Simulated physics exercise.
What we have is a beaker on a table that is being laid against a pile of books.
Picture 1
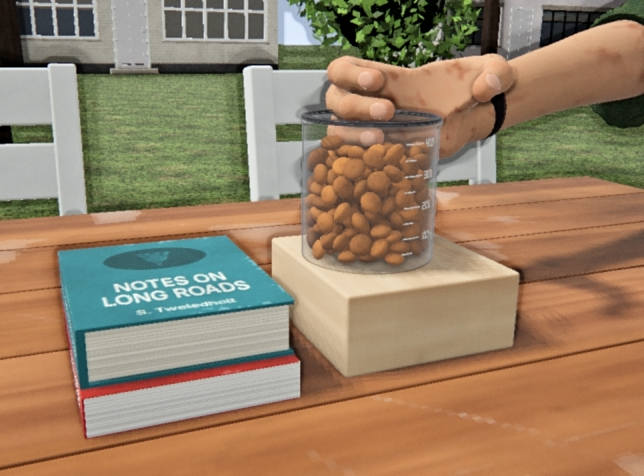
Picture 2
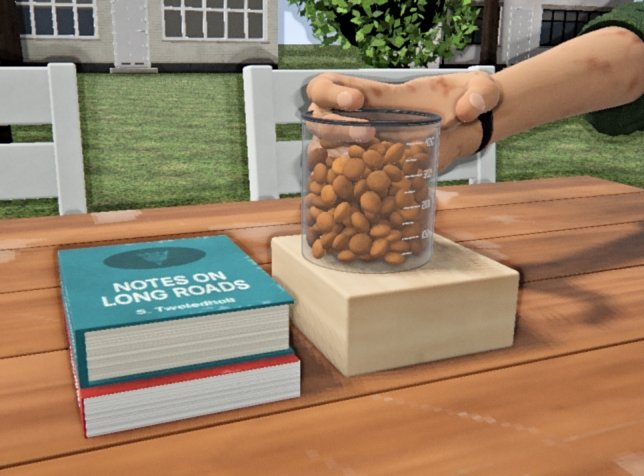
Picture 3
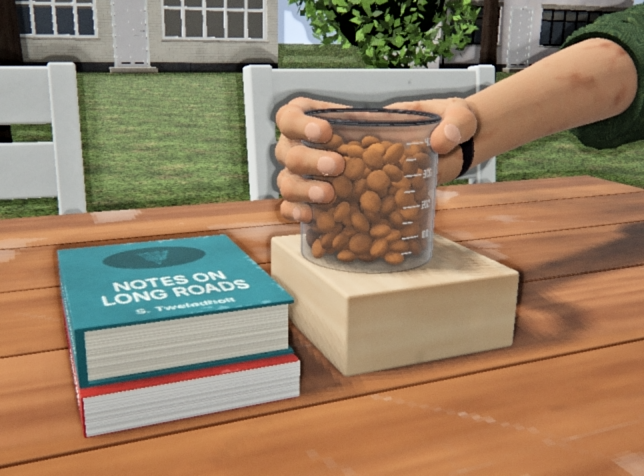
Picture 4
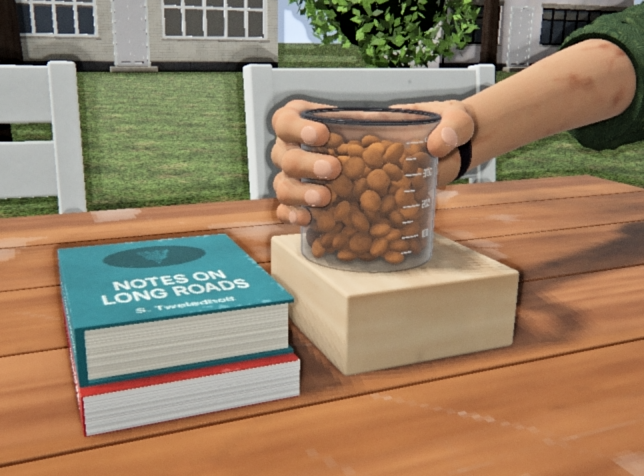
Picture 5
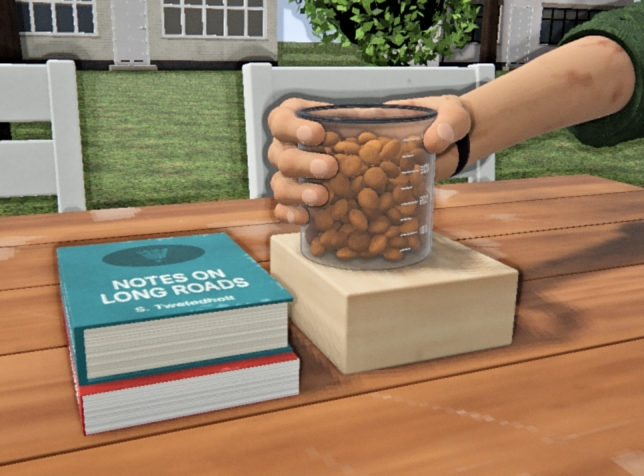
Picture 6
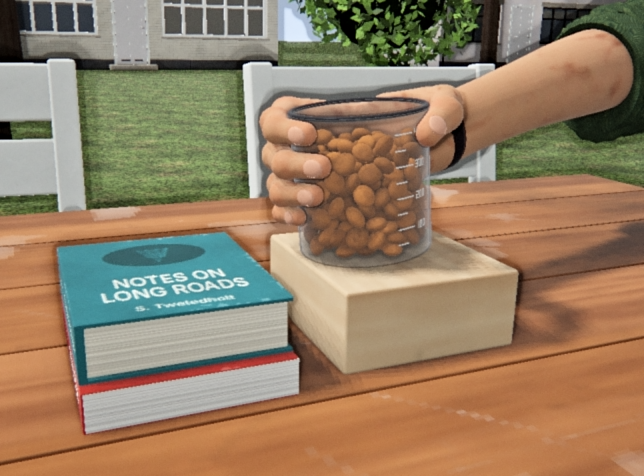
A hand came down over a clear beaker of brown kibble on a wooden block, wrapped its fingers around it, then shifted it slightly and leaned it a little left, toward two stacked books.
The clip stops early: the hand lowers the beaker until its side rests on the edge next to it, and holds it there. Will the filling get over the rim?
What is in the beaker partly pours out.
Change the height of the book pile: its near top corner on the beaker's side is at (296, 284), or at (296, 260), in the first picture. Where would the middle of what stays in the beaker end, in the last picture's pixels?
One: (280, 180). Two: (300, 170).
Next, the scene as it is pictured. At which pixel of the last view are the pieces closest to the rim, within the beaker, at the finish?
Roughly at (172, 223).
Then, 0.81 s past the last view, the beaker leans 42°; everything is still inside.
Then, 1.52 s past the last view, the beaker leans 74°; a stray few of the bits of cat kibble out of it.
Then, 2.13 s past the last view, the beaker rests on the book pile at 83°; a small part of the bits of cat kibble out of it.
Finally, the beaker rests on the book pile at 83°; a small part of the bits of cat kibble out of it.
